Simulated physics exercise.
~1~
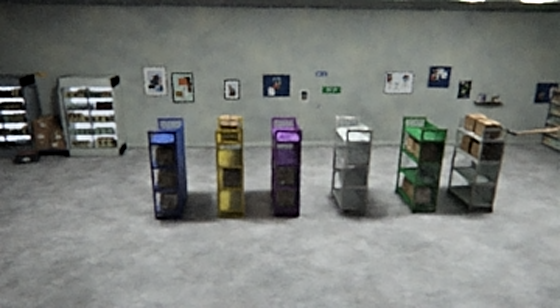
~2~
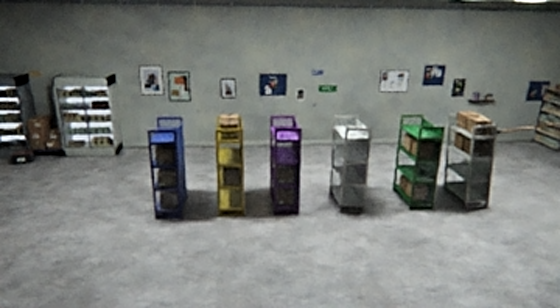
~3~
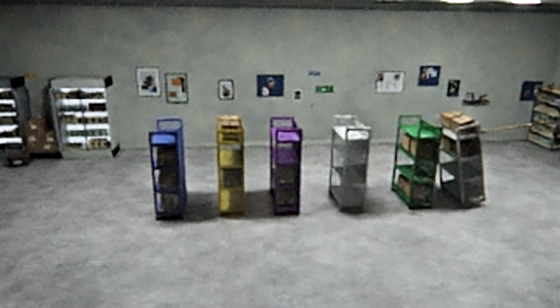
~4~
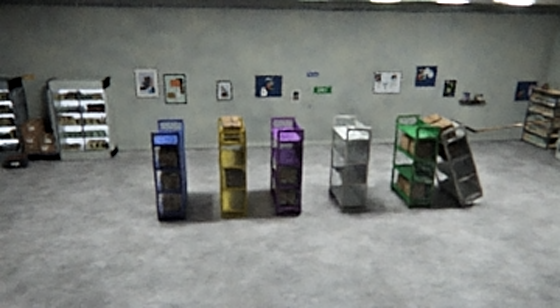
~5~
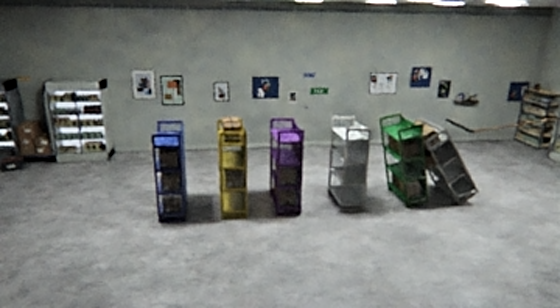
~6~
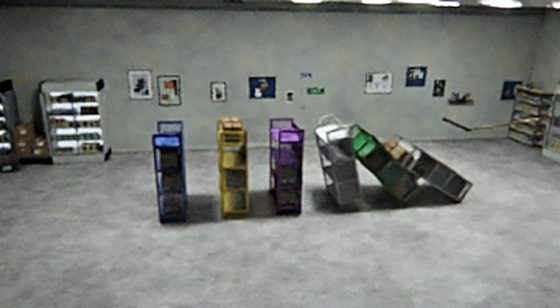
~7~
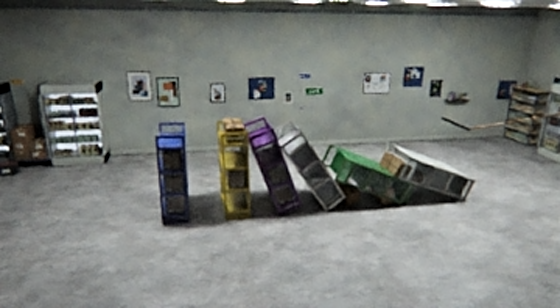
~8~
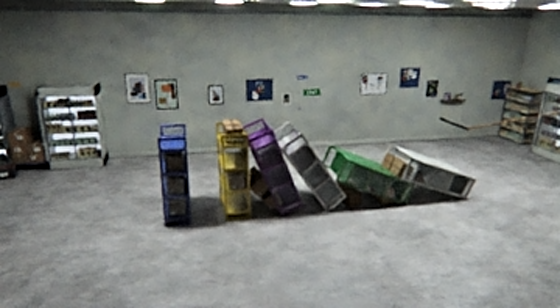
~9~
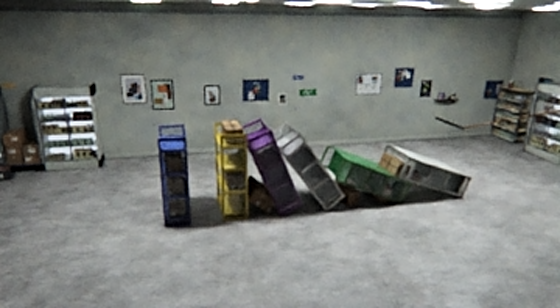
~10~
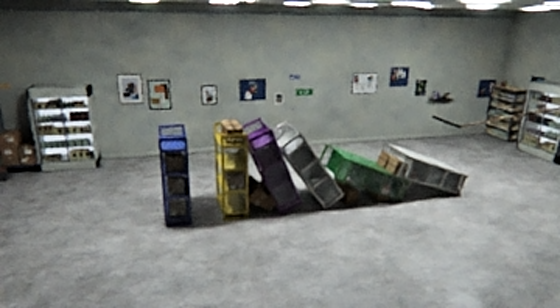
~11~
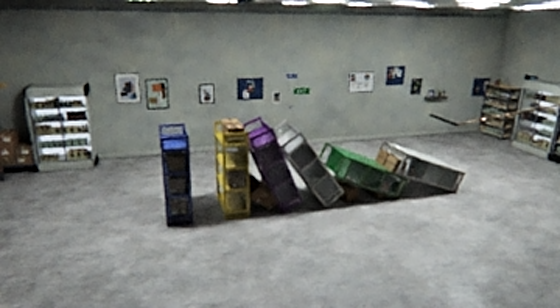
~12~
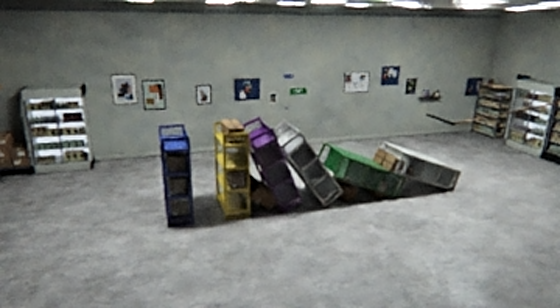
A grey-walled room with posters and stocked shelves at its edges is seen from the front and slightly above, the view drifting slowly sideways. Six racks stand in a row, blue, yellow, purple, pale grey, green and another greyish one at the right. A pole at the right tips the rightmost rack leftward into the green one. The green rack topples against the pale grey one, which falls into the purple one, and cartons spill. The purple rack tilts and comes to rest leaning toward the yellow one. The yellow and blue racks stay standing at the left.
